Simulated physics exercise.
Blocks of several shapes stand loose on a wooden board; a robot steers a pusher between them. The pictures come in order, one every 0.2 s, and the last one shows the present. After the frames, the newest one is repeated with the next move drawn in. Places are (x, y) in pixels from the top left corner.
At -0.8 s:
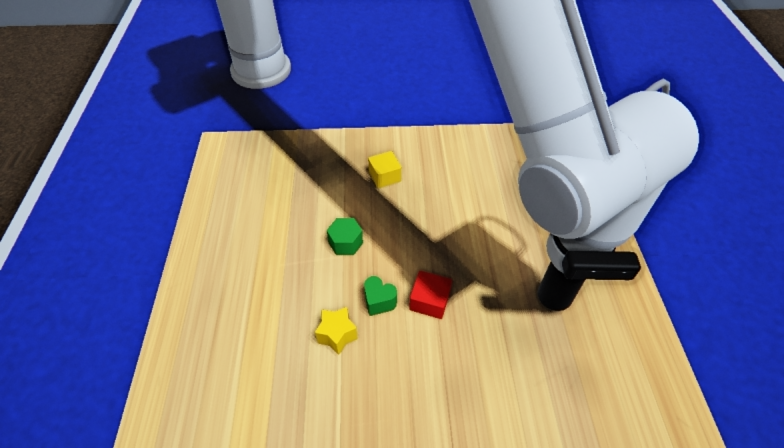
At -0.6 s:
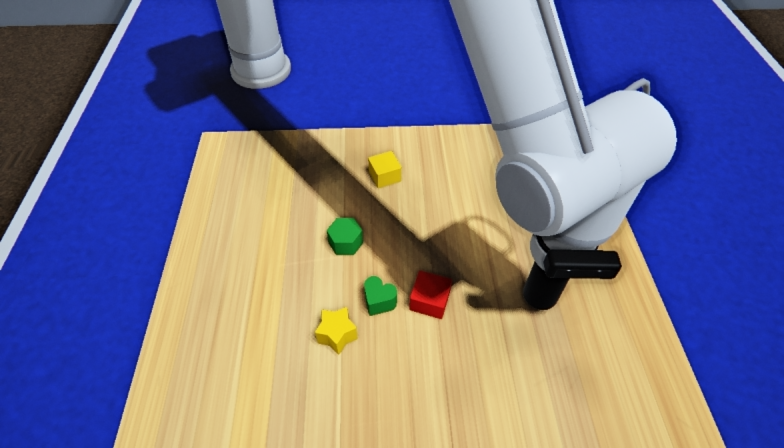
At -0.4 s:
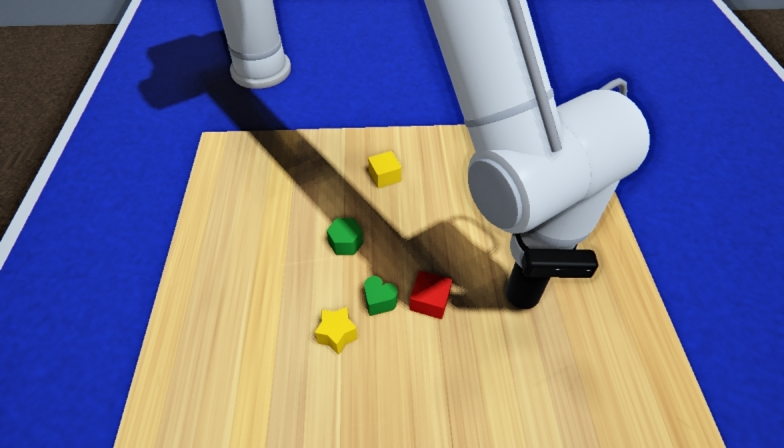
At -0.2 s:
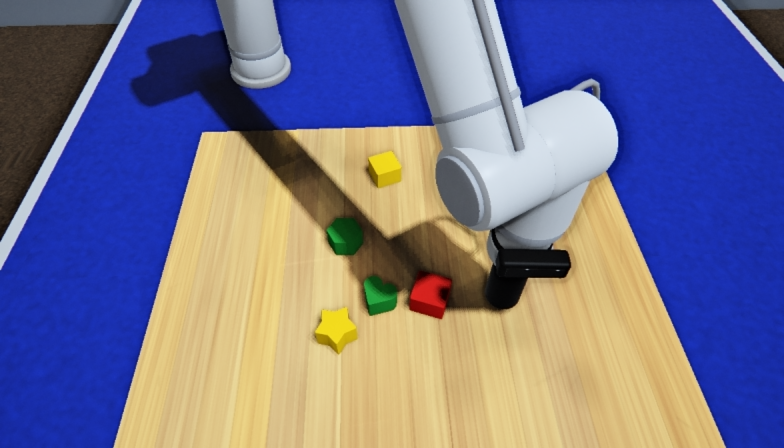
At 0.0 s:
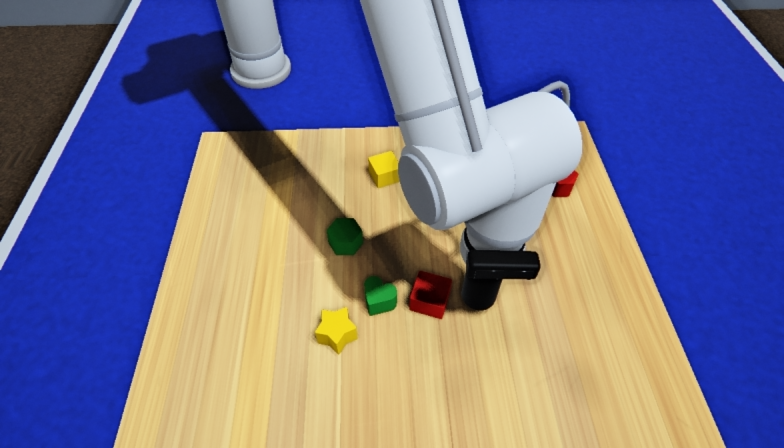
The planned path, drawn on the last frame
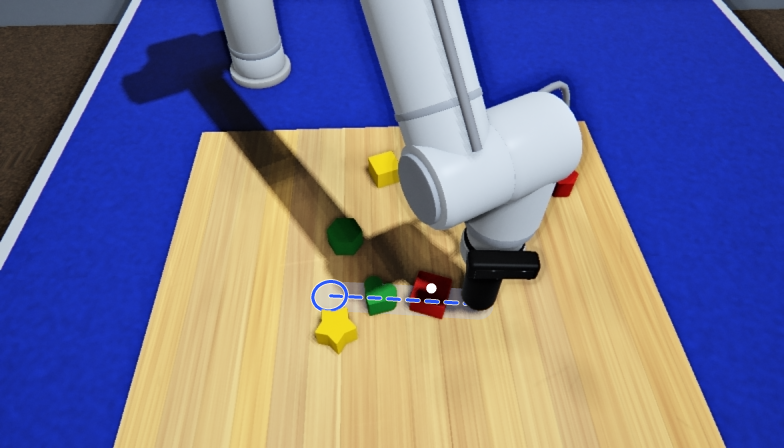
On a wooden board scattered with small yellow, green and red blocks, a robot arm moved its black tip steadily left toward the red block near the middle, while the blocks stayed still.
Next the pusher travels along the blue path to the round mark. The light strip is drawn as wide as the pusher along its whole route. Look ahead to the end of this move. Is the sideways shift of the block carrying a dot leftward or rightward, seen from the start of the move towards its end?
It gets pushed left.
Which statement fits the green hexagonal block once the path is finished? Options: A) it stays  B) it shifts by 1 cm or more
My answer is option A.
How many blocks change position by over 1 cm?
I'd say three or more blocks get shifted by more than about 1 cm.
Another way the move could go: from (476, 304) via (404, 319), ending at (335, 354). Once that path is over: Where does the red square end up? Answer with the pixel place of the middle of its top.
By then it is at (343, 300).
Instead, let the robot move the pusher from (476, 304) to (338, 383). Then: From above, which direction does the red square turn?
It turns clockwise.
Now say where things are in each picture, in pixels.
In the first frame, tip of the pusher at (554, 297), middles of tops, yellow star-shaped block at (335, 324), green hexagonal block at (344, 230), green heart-shaped block at (379, 290), red square at (431, 288).
In the second frame, pusher at (540, 296), nothing pushed.
In the third frame, pusher at (522, 295), nothing pushed.
In the fourth frame, pusher at (502, 295), nothing pushed.
In the fifth frame, pusher at (478, 296), yellow star-shaped block at (335, 324), green hexagonal block at (344, 230), green heart-shaped block at (379, 290), red square at (431, 288).
The line goes from (476, 304) to (330, 296); the dot is on the red square.
The first path, step by step. One third of the way, pusher at (427, 293); green heart-shaped block at (359, 291), turned 30° clockwise; red square at (393, 292), turned 25° anticlockwise.
Two thirds of the way, pusher at (378, 290); yellow star-shaped block at (326, 327), turned 35° anticlockwise; green heart-shaped block at (311, 292), turned 40° clockwise; red square at (343, 292), turned 35° anticlockwise.
At the end, pusher at (328, 288); yellow star-shaped block at (320, 328), turned 65° anticlockwise; green hexagonal block unmoved; green heart-shaped block at (259, 296), turned 35° clockwise; red square at (292, 292), turned 45° anticlockwise.
